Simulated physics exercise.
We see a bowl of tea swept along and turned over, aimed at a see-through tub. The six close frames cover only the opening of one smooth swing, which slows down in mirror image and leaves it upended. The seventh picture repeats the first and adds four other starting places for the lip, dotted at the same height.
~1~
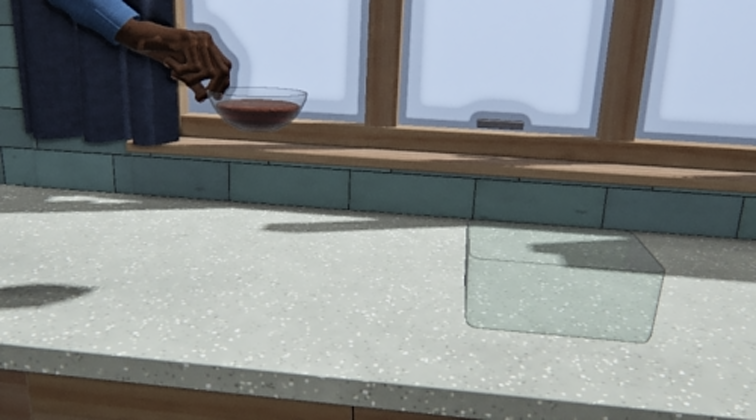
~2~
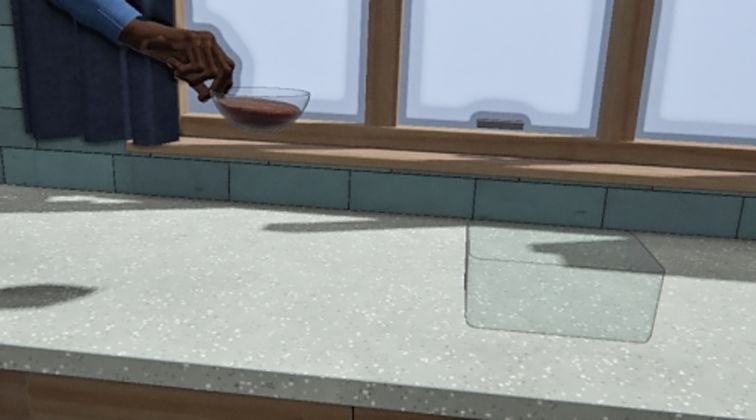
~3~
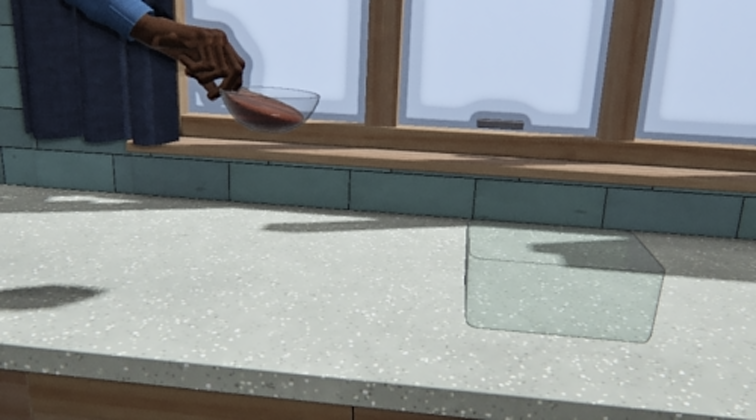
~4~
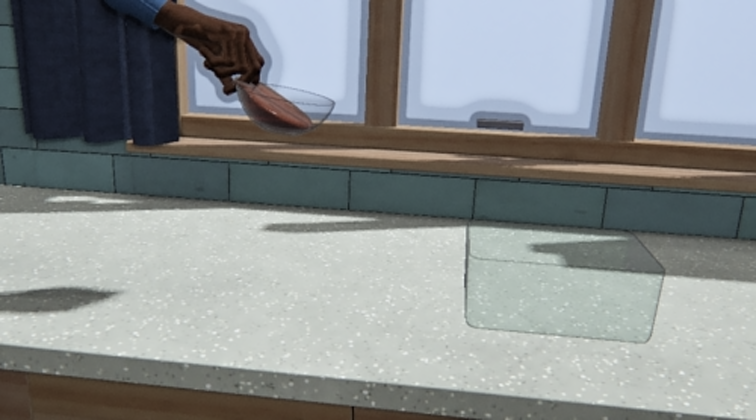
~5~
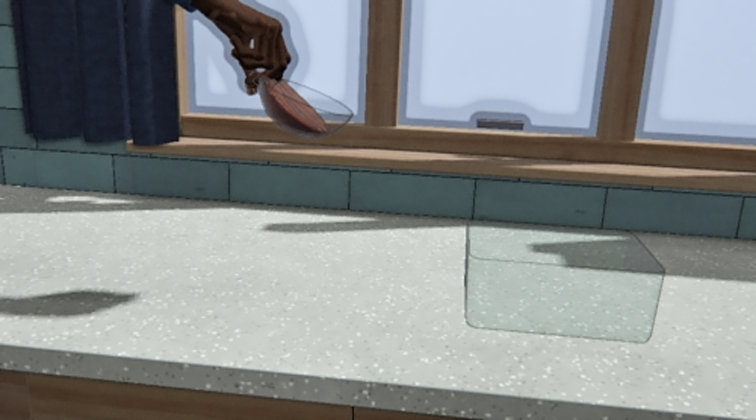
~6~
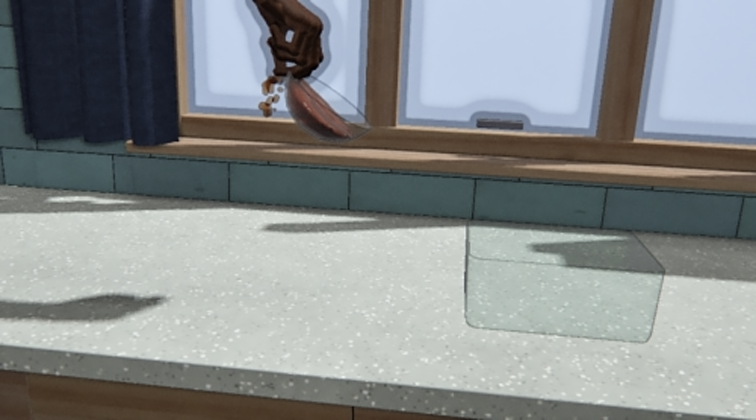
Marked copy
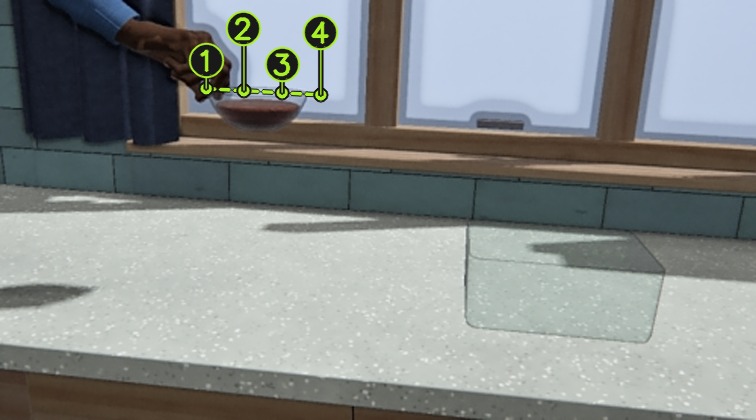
A dark-skinned hand with a blue sleeve holds a clear glass bowl of reddish-brown tea at upper left, before a wood-framed window, seen from slightly above a speckled pale counter. A dark blue curtain hangs at left, teal tiles line the wall, and a see-through tub sits at right. The hand carries the bowl rightward, tilting it increasingly, and small orange-brown bits appear beside its raised left edge while the camera stays still.
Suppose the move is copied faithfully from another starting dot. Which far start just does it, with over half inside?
3.
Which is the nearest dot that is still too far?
2 it is.
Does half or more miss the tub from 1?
Yes.
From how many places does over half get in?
Two of them.
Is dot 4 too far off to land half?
No, that is safe.
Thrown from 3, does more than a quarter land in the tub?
Yes, it does.
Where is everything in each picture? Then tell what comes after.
The first picture shows upright, lip at (304, 94); tub from (464, 325) to (650, 341); nothing has left yet.
The second picture shows upright, lip at (308, 94); nothing has left yet.
The third picture shows tipped about 2°, lip at (317, 96); nothing has left yet.
The fourth picture shows tipped about 9°, lip at (333, 103); tea is over the rim, down to (237, 85).
The fifth picture shows tipped about 20°, lip at (351, 114); tea is over the rim, down to (251, 93).
The sixth picture shows tipped about 34°, lip at (370, 127); tea is over the rim, down to (269, 115).
On the marked copy, 1 at (206, 88); 2 at (243, 90); 3 at (282, 92); 4 at (320, 94).
With 1, about 0 % lands in the tub, 96 % falls short and 4 % goes beside or beyond.
With 2, about 16 % lands in the tub, 78 % falls short and 6 % goes beside or beyond.
With 3, about 74 % lands in the tub, 14 % falls short and 12 % goes beside or beyond.
With 4, about 68 % lands in the tub, 9 % falls short and 23 % goes beside or beyond.
